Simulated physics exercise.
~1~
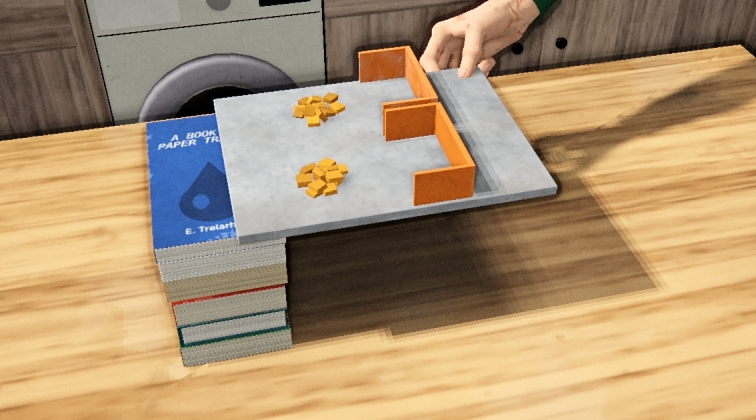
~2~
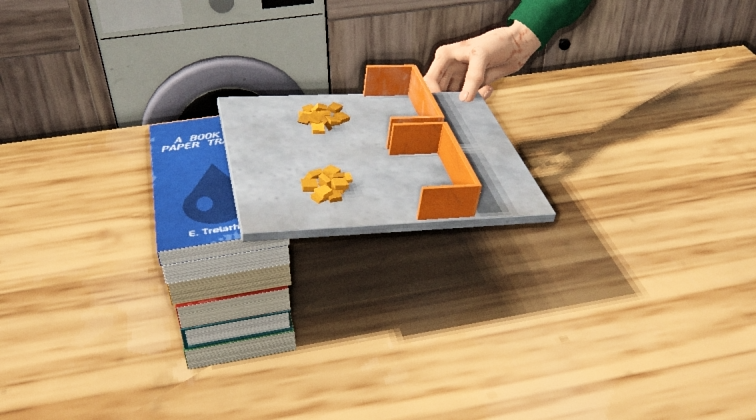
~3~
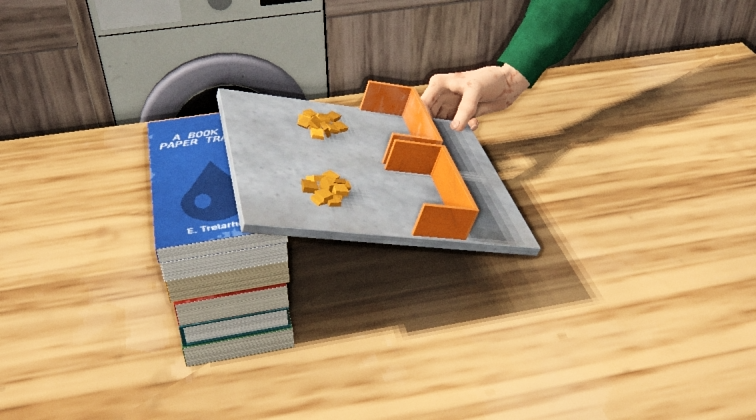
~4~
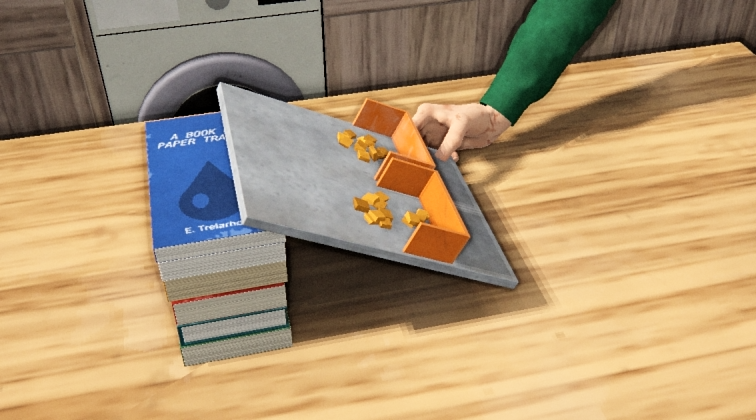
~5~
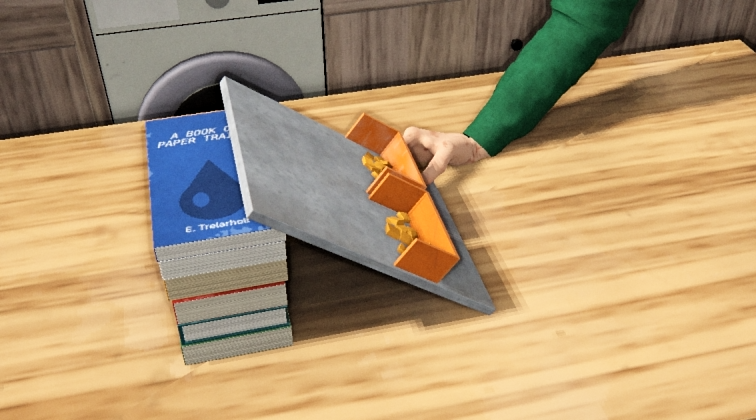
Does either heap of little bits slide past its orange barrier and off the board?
No, both heaps slide down the board and end up resting against their orange barriers.
